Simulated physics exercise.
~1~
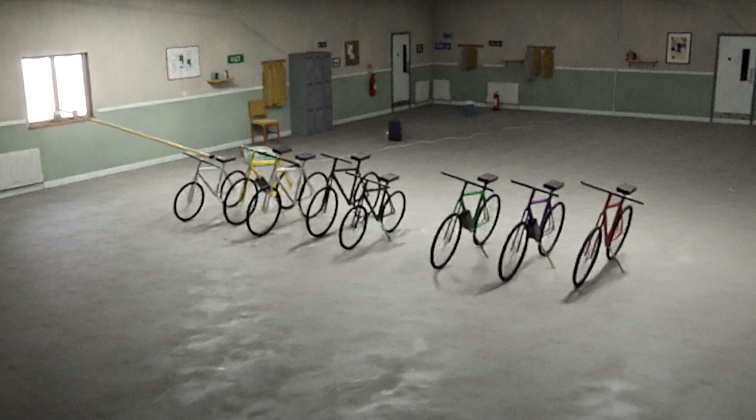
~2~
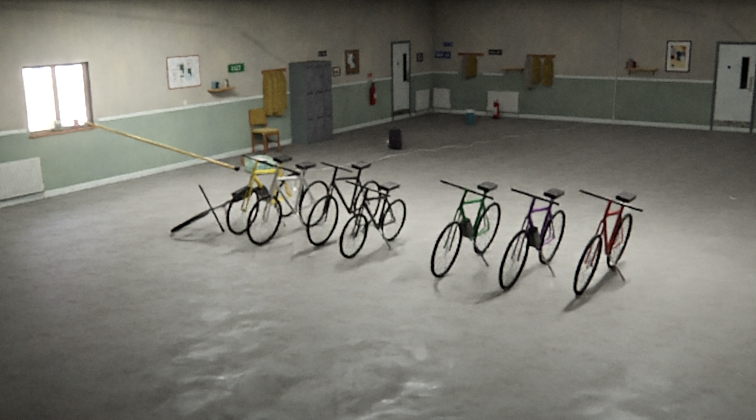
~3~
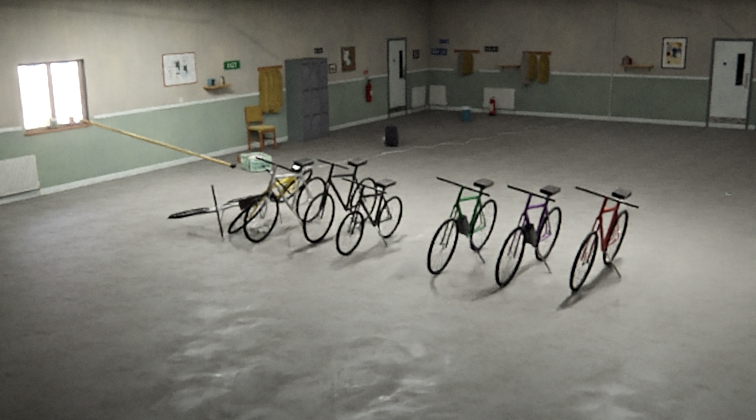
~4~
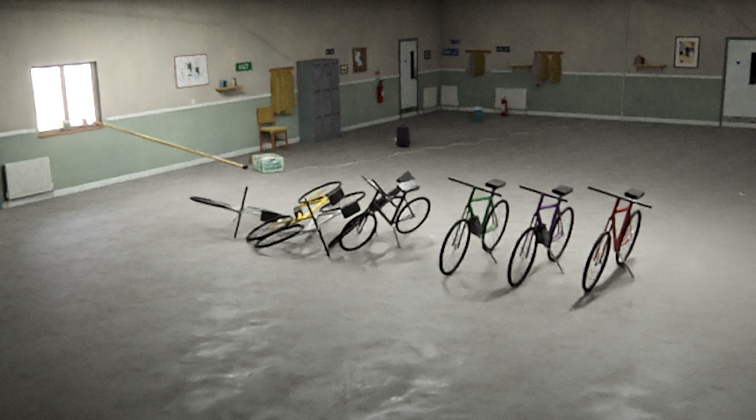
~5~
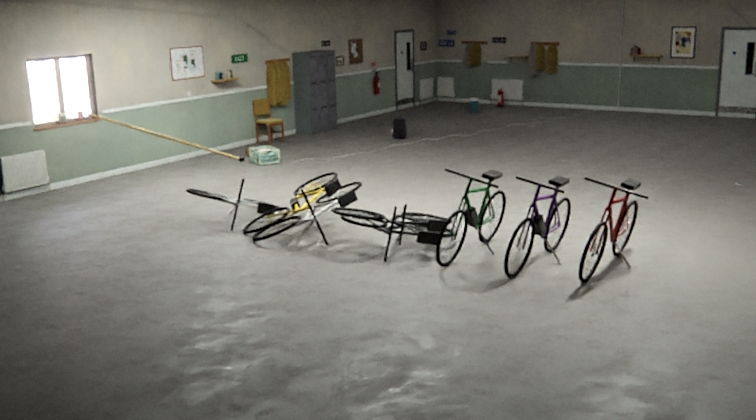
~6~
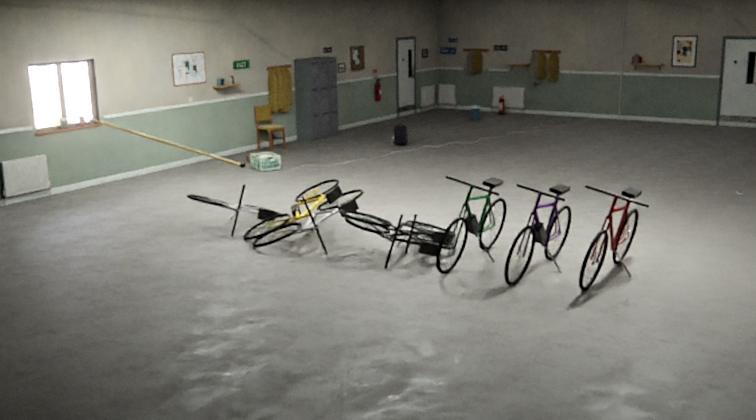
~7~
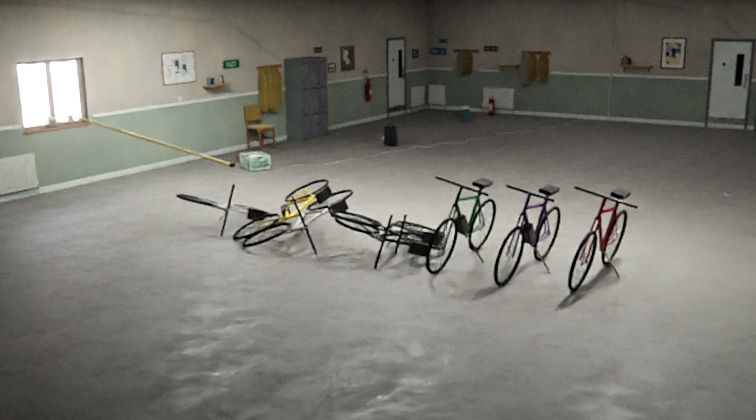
In a bare hall, a pole tips the leftmost of eight parked bicycles, toppling four in turn and leaving the green, purple and red standing.
